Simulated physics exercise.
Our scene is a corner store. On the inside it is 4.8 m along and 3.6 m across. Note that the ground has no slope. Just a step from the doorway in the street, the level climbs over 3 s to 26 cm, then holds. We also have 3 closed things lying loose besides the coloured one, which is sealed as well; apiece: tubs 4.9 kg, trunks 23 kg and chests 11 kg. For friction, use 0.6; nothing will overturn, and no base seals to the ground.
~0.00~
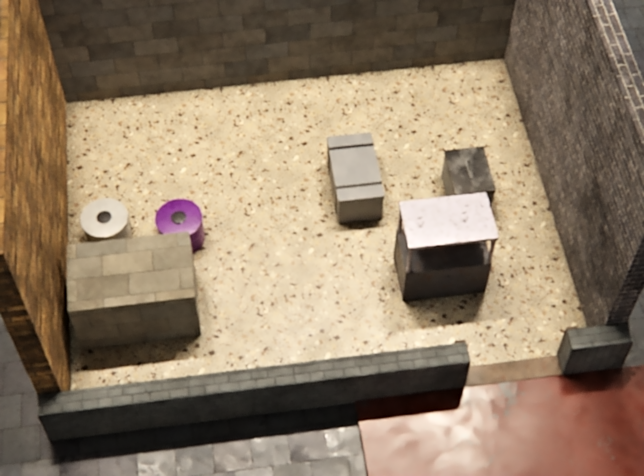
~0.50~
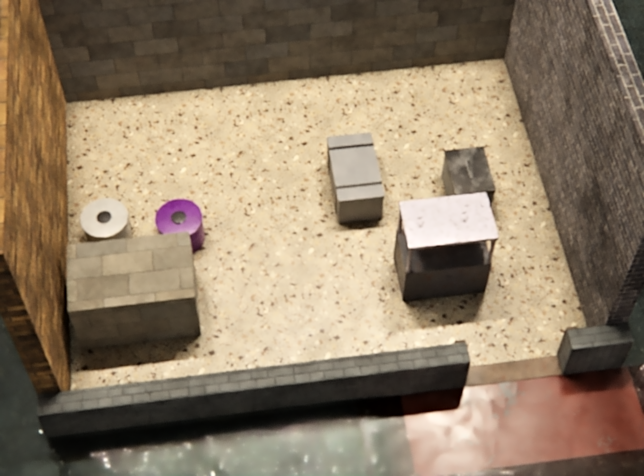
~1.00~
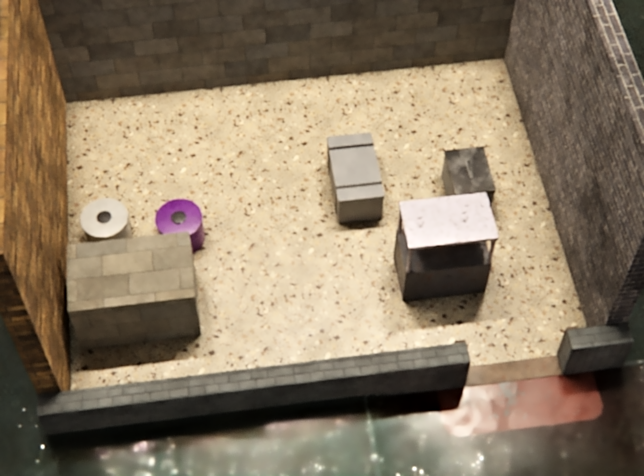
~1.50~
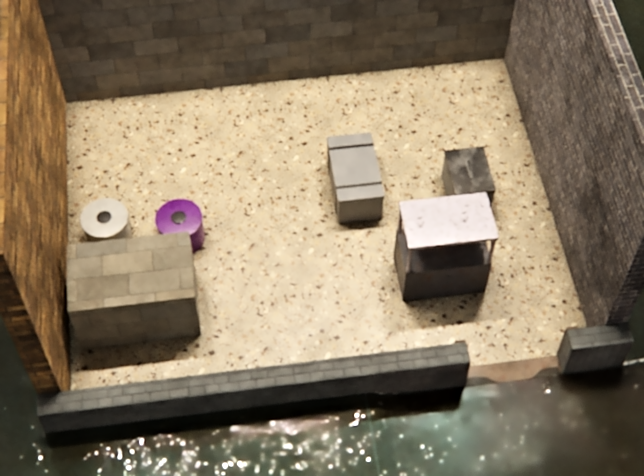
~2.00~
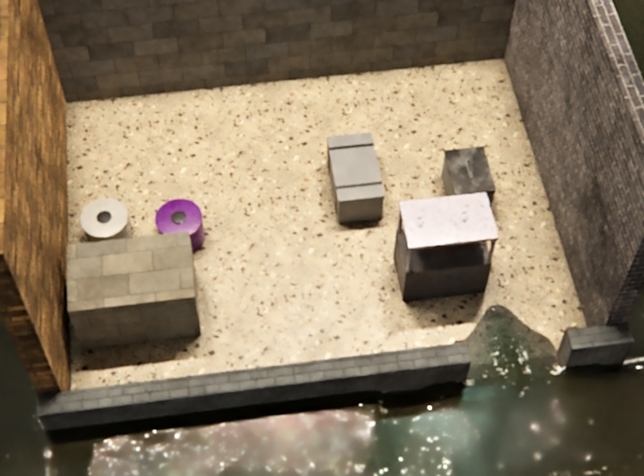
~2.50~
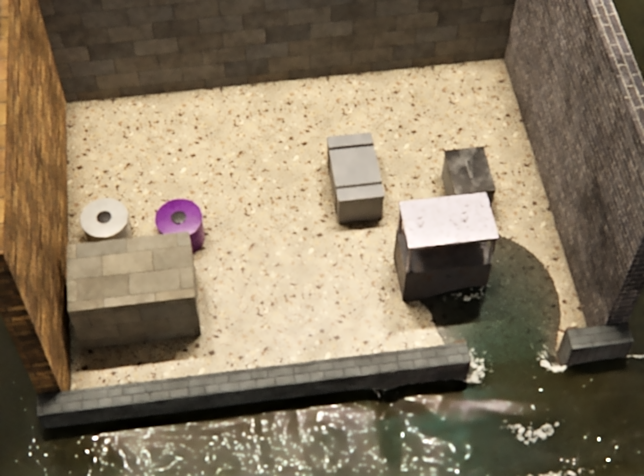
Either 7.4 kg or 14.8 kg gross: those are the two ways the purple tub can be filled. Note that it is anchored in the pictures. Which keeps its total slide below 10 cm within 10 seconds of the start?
The heavier option is essential.
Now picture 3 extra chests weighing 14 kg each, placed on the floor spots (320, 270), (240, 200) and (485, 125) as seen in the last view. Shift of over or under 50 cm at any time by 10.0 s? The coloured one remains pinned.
First: Inside the limit; second: Inside the limit; third: Beyond the limit.
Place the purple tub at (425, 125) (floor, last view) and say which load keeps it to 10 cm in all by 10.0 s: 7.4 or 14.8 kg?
The answer: No weight will do.
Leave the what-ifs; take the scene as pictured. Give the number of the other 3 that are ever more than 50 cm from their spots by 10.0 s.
1.
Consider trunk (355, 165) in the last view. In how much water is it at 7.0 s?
Around 1 centimetres.
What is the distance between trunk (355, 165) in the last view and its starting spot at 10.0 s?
Measured from where it began, that comes to 0 cm, in that order.
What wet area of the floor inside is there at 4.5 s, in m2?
Near 8.0 m2 in all.
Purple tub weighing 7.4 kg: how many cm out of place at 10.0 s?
Around 20 centimetres out of place.
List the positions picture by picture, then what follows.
The first frame shows the purple tub at (179, 218), on the bottom; 0.0 m2 under water; 0 of 4 have shifted.
The second frame shows the purple tub at (179, 218), on the bottom; 0.0 m2 under water; 0 of 4 have shifted.
The third frame shows the purple tub at (179, 218) rests on the ground; 0.0 m2 under water; 0 of 4 have shifted.
The fourth frame shows the purple tub at (179, 218) rests on the ground; water covers 0.0 m2; 0 of 4 have shifted.
The fifth frame shows the purple tub at (179, 218) rests on the ground; water covers 0.3 m2; 0 of 4 have shifted.
The sixth frame shows the purple tub at (179, 218), on the bottom; 1.1 m2 under water; 0 of 4 have shifted.
After 3.5 s the purple tub would be 0 cm from its start with 7.4 kg and 0 cm from its start with 14.8 kg; 0 cm of water round it then.
After 4.5 s the purple tub would be 0 cm from its start with 7.4 kg and 0 cm from its start with 14.8 kg; 0 cm of water round it then.
After 7.0 s the purple tub would be 0 cm from its start with 7.4 kg and 0 cm from its start with 14.8 kg; 3 cm of water round it then.
After 10.0 s the purple tub would be 17 cm from its start with 7.4 kg and 0 cm from its start with 14.8 kg; 8 cm of water round it then.
